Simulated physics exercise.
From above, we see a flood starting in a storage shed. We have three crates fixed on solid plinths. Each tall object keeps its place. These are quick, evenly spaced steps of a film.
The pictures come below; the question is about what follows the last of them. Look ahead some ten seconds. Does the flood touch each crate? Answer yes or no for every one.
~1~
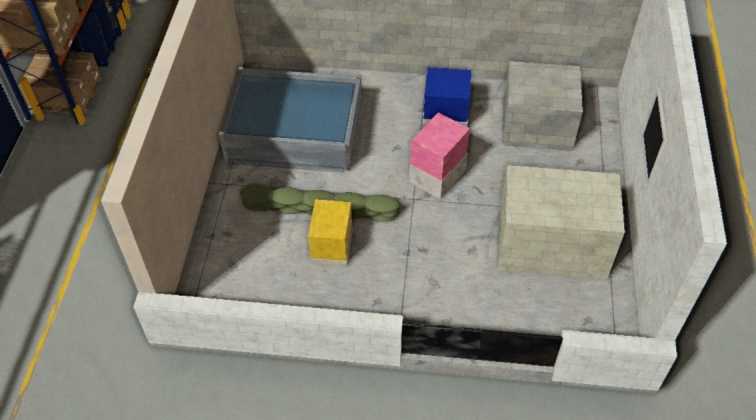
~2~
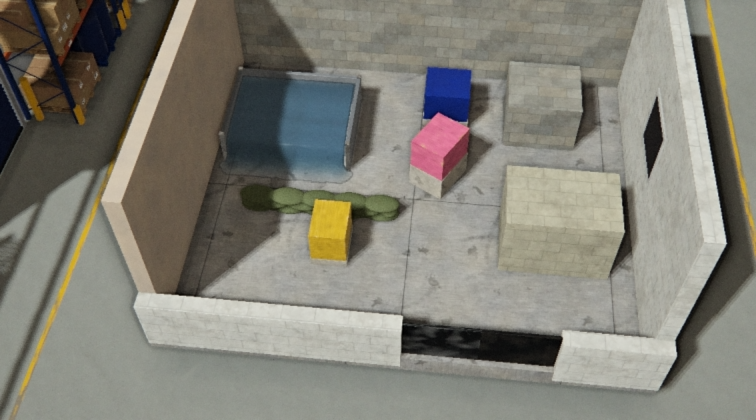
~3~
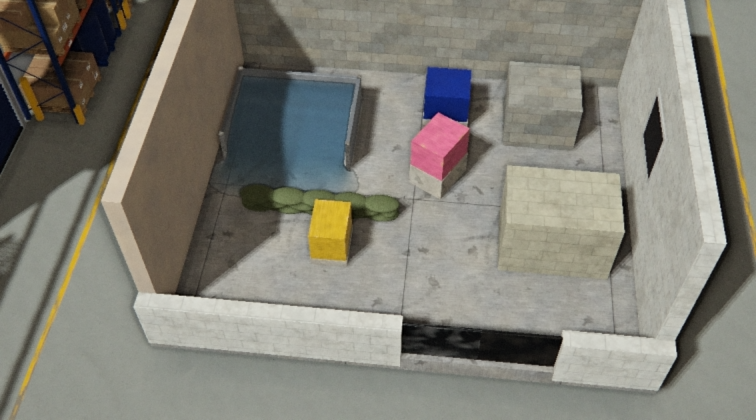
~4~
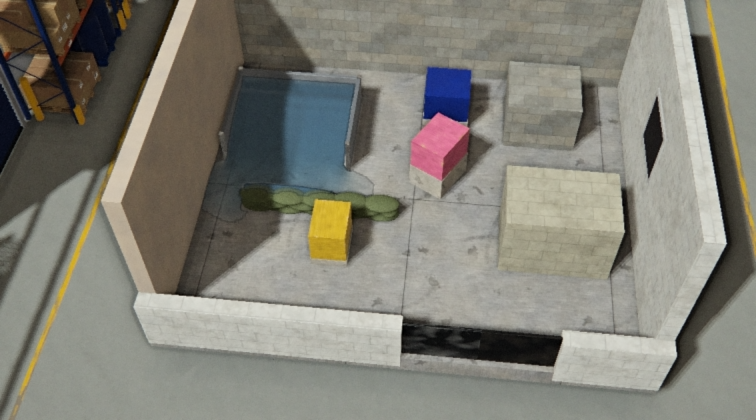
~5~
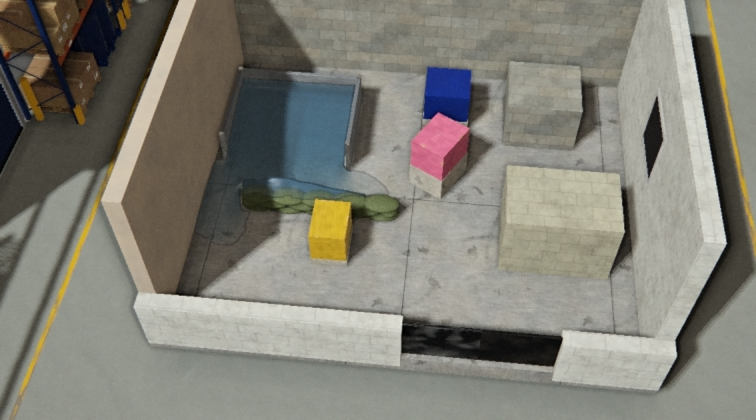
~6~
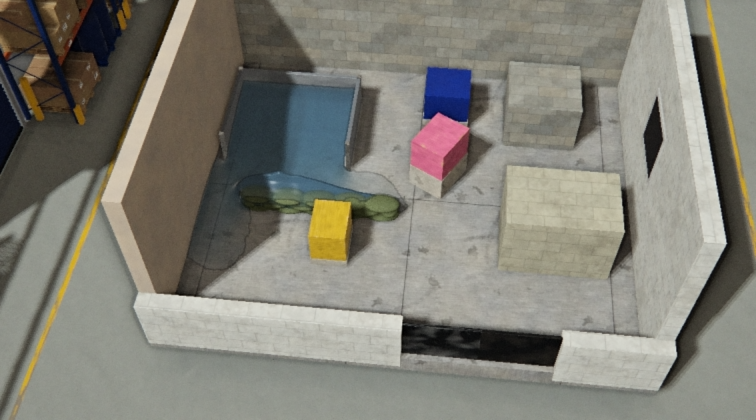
Yellow crate: No; pink crate: No; blue crate: No.
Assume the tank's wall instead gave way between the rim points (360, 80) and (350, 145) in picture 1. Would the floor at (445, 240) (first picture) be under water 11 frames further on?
Outcome: Submerged.
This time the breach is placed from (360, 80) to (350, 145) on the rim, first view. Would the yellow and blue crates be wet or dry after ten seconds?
As I see it, yellow crate stays clear and blue crate is doused.
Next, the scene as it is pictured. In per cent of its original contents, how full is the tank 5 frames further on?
I'd put it close to 42 percent.
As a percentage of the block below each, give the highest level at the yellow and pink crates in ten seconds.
Roughly 60 percent, then 60 percent.
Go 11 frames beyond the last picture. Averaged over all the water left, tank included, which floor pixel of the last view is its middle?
Roughly (293, 187).
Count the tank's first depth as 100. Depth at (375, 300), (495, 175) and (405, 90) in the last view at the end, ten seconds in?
Readings in sequence: 8, 6, 6 percent.
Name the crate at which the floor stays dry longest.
The blue one.
A moment on, water covers 25 % of the floor; the yellow crate water round its plinth, the pink crate water round its plinth, the blue crate not reached.
Next, water covers 35 % of the floor; the yellow crate water round its plinth, the pink crate water round its plinth, the blue crate water round its plinth.
Then, water covers 60 % of the floor; the yellow crate water round its plinth, the pink crate water round its plinth, the blue crate water round its plinth.
Later, water covers 85 % of the floor; the yellow crate water round its plinth, the pink crate water round its plinth, the blue crate water round its plinth.
In the end, water covers 95 % of the floor; the yellow crate stayed above the water, the pink crate stayed above the water, the blue crate stayed above the water.
